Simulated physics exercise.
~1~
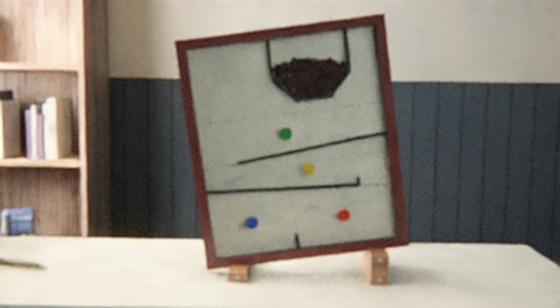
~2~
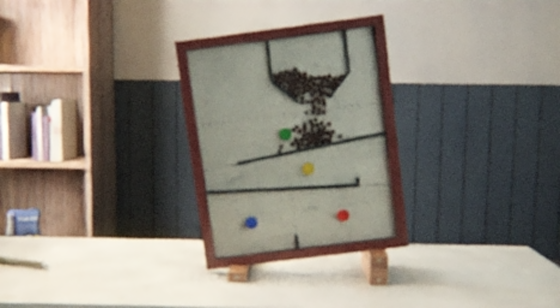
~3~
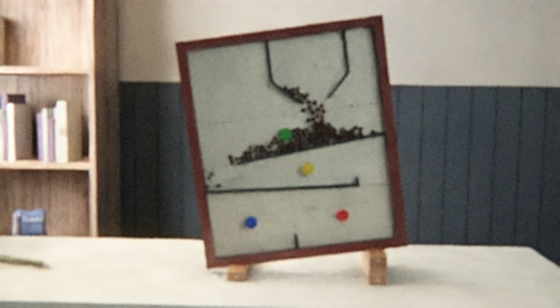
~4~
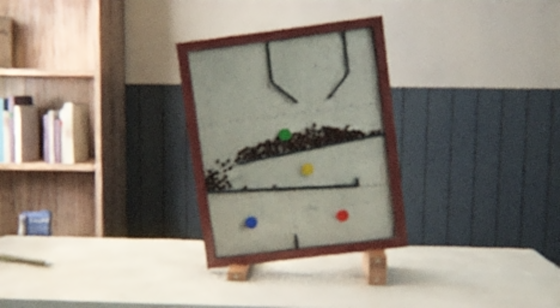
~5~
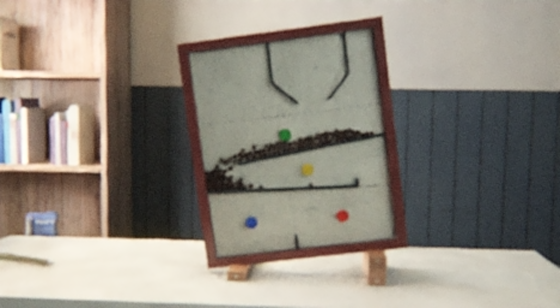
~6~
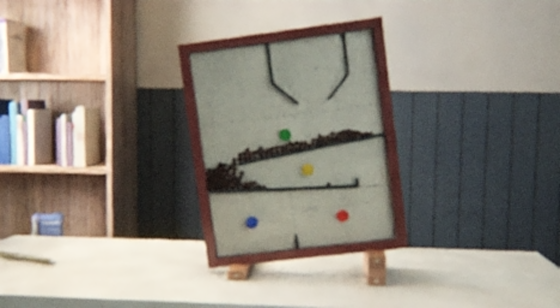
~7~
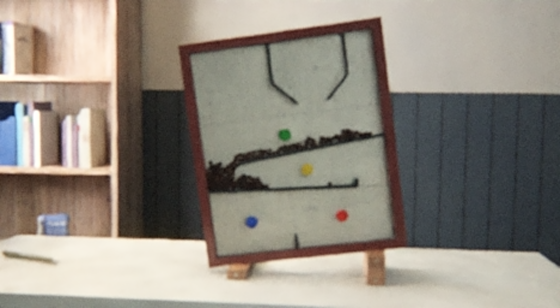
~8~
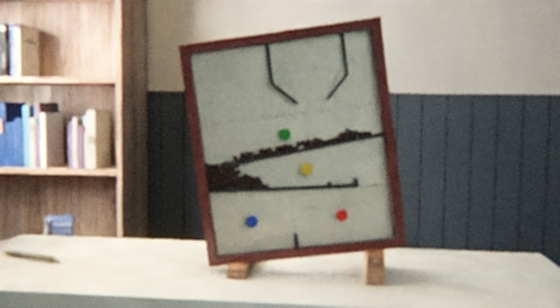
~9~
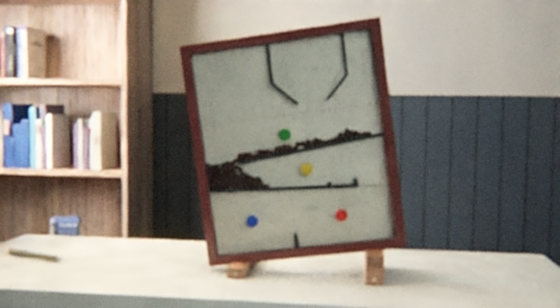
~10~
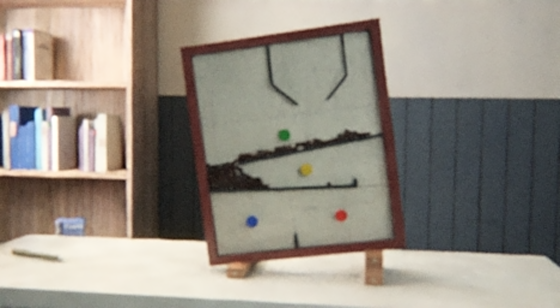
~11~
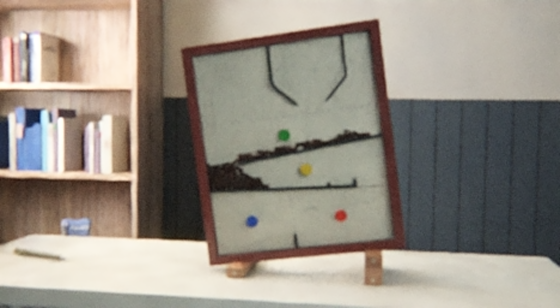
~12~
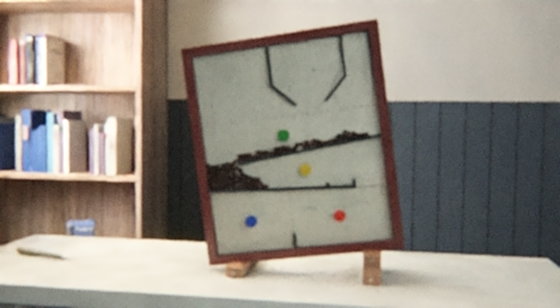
Dark wooden beads fill a hopper at the top of a flat, tilted, red-framed case standing on a pale table, with a bookshelf behind at left. They pour through the opening and heap on a sloping bar beside the green dot. The pile spreads along the slope, and beads spill off its lower left end onto the bar below. The hopper empties as more gather at the left, beneath the slope. The flow dwindles and the beads settle, some along the slope, others heaped at left near the yellow dot's level, leaving the blue and red areas empty.
